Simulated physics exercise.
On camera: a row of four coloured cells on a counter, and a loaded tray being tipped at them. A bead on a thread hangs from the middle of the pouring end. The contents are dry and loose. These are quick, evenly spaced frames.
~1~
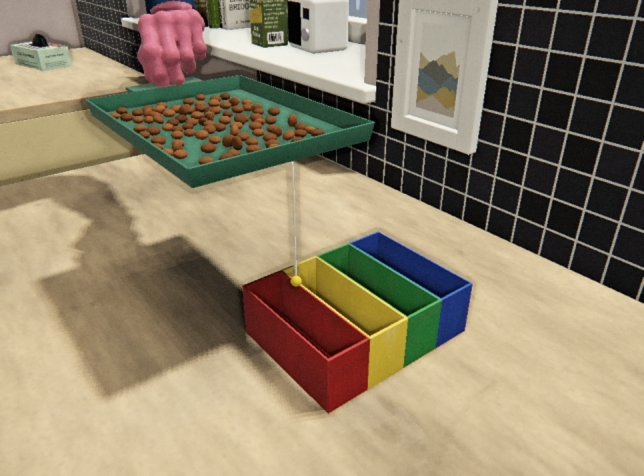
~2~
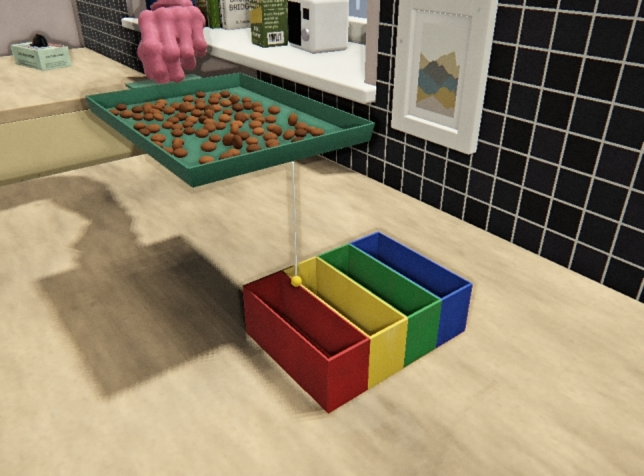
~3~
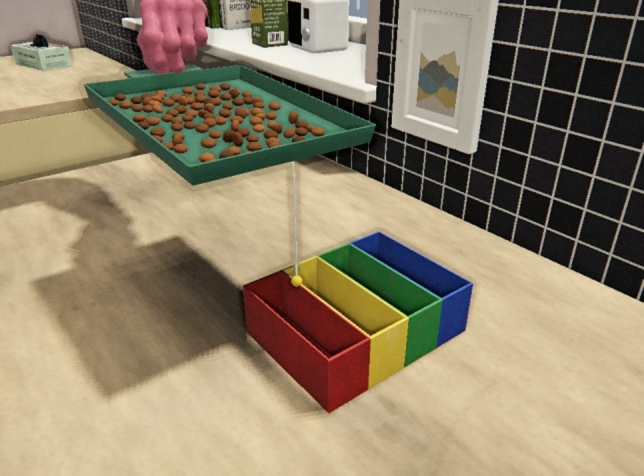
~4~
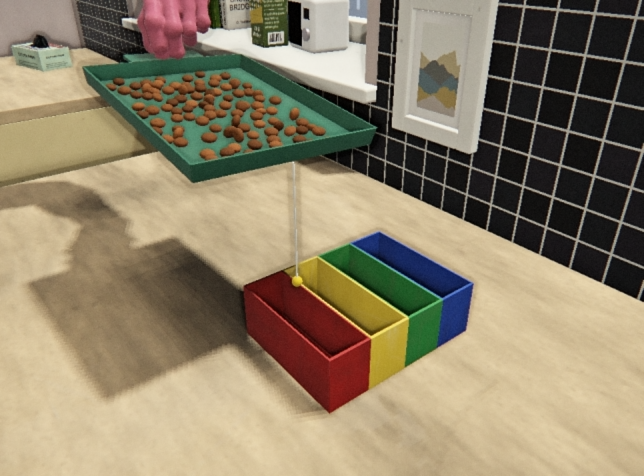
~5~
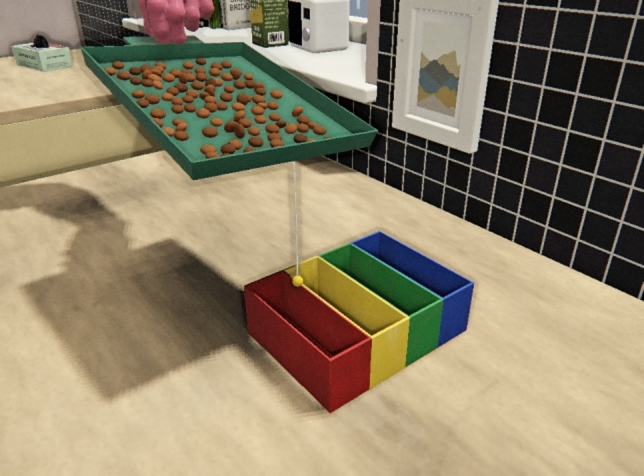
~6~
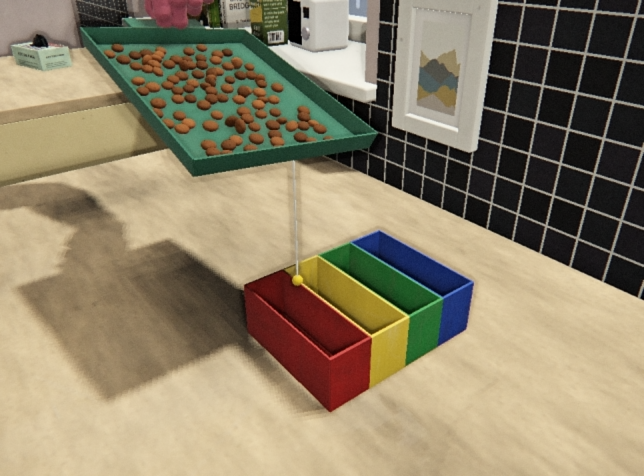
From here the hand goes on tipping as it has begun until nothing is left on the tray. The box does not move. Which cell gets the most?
Fullest: The green cell.
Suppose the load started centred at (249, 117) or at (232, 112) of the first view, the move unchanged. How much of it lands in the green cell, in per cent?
First some 60, then 50 per cent.
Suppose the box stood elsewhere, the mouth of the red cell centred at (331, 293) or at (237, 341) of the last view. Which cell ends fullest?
First the yellow cell, then the cell in blue.
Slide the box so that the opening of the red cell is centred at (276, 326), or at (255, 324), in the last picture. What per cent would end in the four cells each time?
In turn 90 and 90 in a hundred.
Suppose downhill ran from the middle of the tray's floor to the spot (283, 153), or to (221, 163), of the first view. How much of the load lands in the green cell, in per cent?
Roughly 20 per cent, and 0 per cent.
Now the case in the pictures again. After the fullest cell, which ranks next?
It is the cell in yellow.
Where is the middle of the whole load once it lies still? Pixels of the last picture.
Around (379, 334).
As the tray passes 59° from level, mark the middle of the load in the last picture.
Near (300, 105).
Shortly afterwards, tray tipped steeply; the whole lot on the tray.
Next, tray tipped right over; all but a few on the tray; only a few in the blue cell; only a few falling or outside the box.
Some moments later, tray tipped past a quarter turn; near half in the green cell; near a third in the yellow cell; a little in the red cell; a little in the blue cell; only a few falling or outside the box.
In the end, tray tipped past a quarter turn; near half in the green cell; near a third in the yellow cell; a little in the red cell; a little in the blue cell; only a few outside the box.
